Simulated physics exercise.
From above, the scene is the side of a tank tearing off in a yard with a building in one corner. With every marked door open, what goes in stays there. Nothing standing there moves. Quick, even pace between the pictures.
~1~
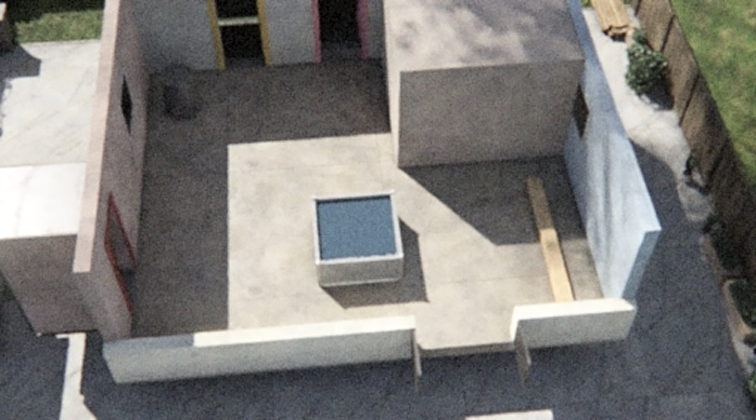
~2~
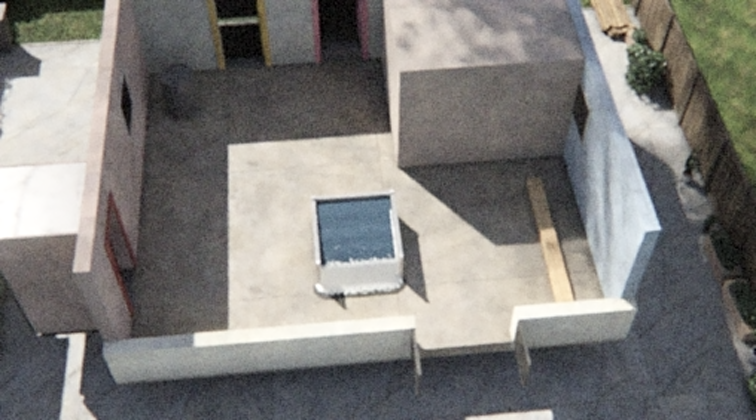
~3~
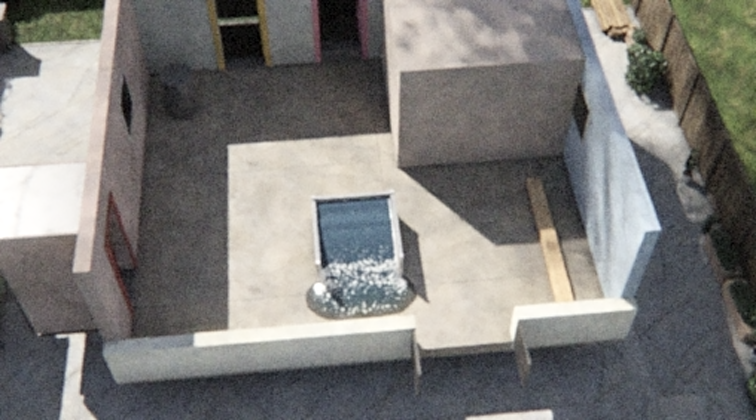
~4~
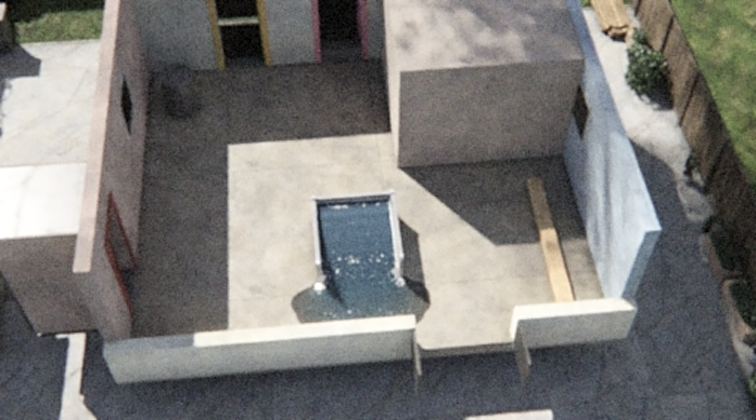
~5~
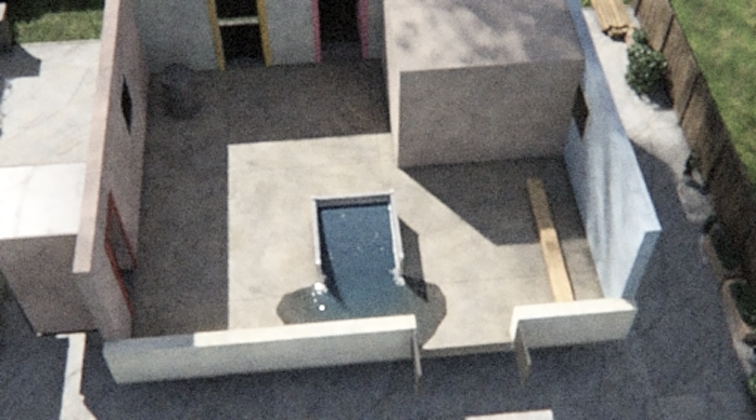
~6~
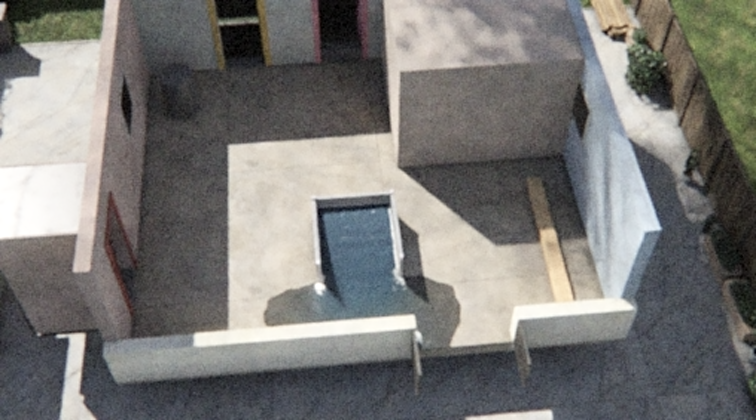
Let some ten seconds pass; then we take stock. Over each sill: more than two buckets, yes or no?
Pink door: No, not more; red door: Yes, more; yellow door: No, not more.
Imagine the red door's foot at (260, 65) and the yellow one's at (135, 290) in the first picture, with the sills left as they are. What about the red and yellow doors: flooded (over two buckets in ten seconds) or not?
Outcome - red: Comes in under it, yellow: Breaks the limit.
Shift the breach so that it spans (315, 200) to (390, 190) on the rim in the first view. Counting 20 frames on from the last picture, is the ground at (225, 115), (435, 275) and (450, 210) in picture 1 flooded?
Taking the three spots as listed, they end up inundated, spared and spared.
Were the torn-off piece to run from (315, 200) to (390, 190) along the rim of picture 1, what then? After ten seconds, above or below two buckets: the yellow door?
Then: Yellow door is over.
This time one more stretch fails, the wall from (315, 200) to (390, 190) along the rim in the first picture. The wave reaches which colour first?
The pink-painted one.
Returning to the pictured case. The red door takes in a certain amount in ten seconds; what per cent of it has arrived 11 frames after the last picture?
My estimate: Close to 0 per cent.
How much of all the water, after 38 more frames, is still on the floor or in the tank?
About 78 %.
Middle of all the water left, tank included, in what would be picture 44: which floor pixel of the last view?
I reckon somewhere around (324, 257).
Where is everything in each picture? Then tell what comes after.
The first picture shows still water in the open tank at (356, 229).
In the second picture, the front is at (316, 287), out from the gap at (360, 274).
In the third picture, water pours out at (360, 275) and has run to (314, 307).
In the fourth picture, water pours out at (360, 275) and has run to a hidden place.
In the fifth picture, the front is at a hidden place, out from the gap at (360, 275).
In the sixth picture, water pours out at (360, 275) and has run to a hidden place.
A moment on, water covers 10 % of the floor; the pink door not reached, the red door not reached, the yellow door not reached.
Next, water covers 20 % of the floor; the pink door not reached, the red door not reached, the yellow door not reached.
Then, water covers 35 % of the floor; the pink door not reached, the red door under two buckets in, the yellow door not reached.
Later, water covers 50 % of the floor; the pink door not reached, the red door over two buckets in, the yellow door not reached.
In the end, water covers 75 % of the floor; the pink door not reached, the red door over two buckets in, the yellow door wet at the sill, nothing in.
